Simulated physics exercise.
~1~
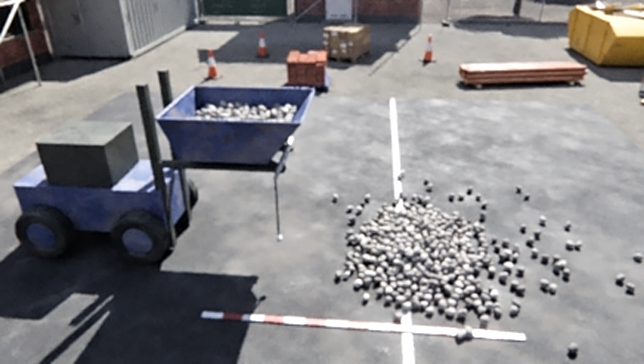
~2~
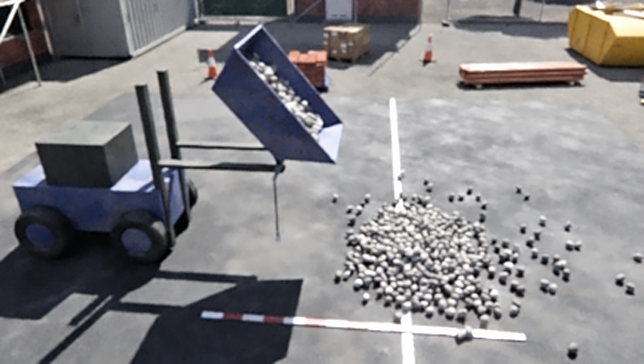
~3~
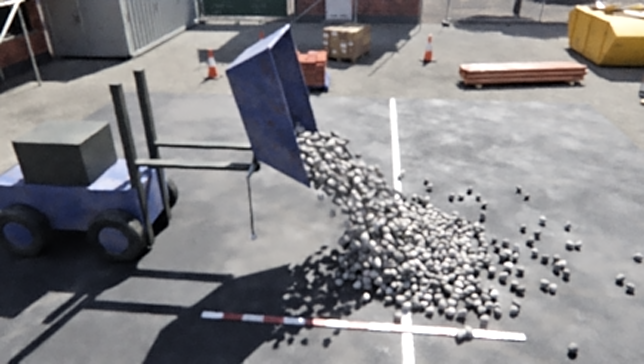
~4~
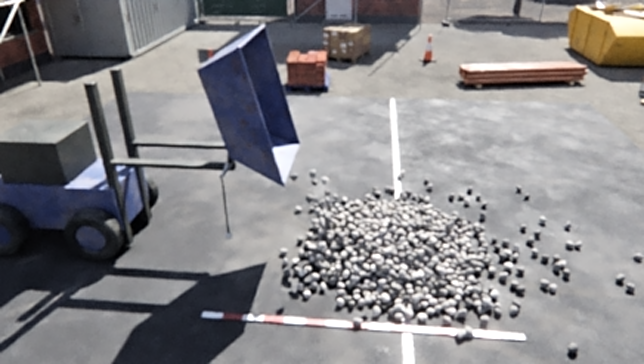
A sunlit paved yard is seen from the side and slightly above, with a grey container, orange cones, pallets, stacked planks and a yellow skip at the back. On the left, a blue forklift holds up a blue tipping skip of grey rounded stones, while a similar heap lies across a white painted line beside a red-and-white staff. The skip tilts steeply to the right, its stones still inside. As it tips further and the forklift backs left, the stones pour onto the heap. The emptied skip stays steeply tilted, and the broader pile spreads across both sides of the line.
